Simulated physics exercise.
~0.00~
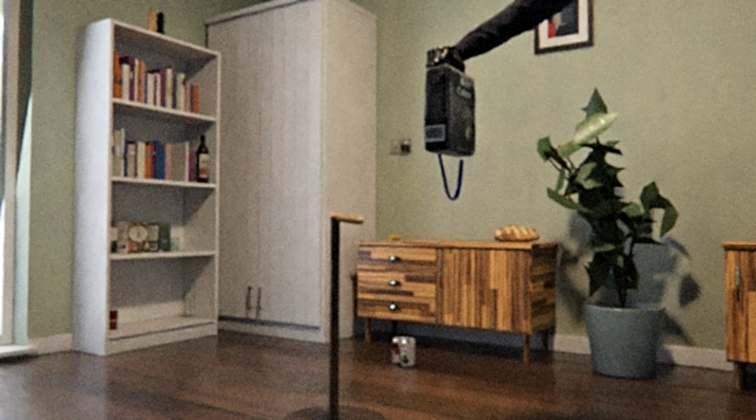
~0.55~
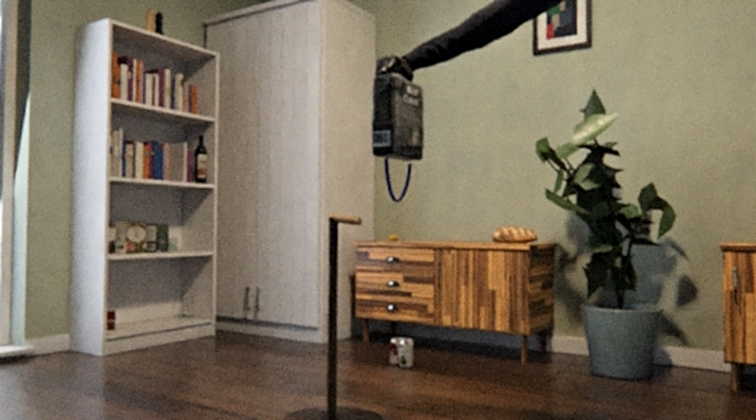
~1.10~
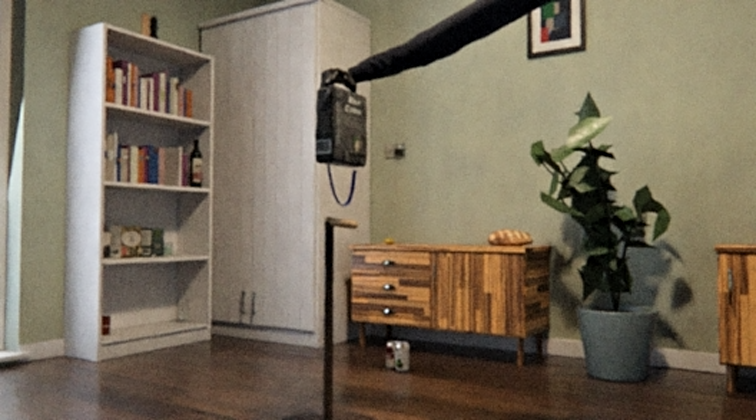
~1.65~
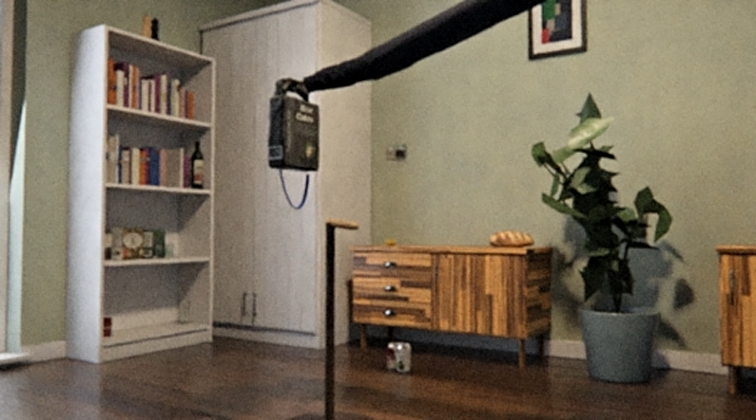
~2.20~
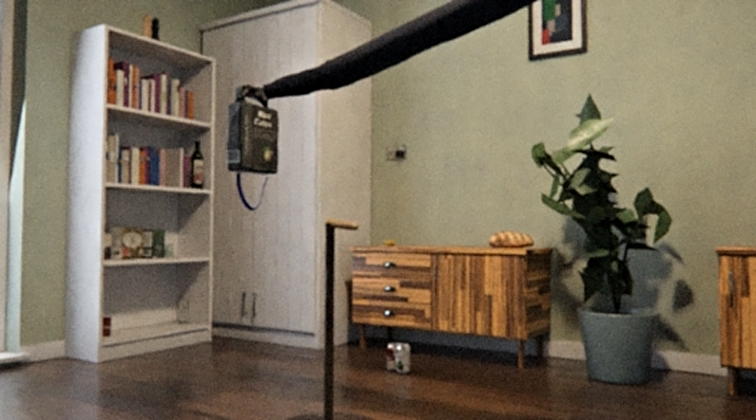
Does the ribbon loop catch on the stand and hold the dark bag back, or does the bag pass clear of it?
The bag passes clear. Its loop travels above the top of the stand, and the hand carries the bag on to the left with nothing holding it back.
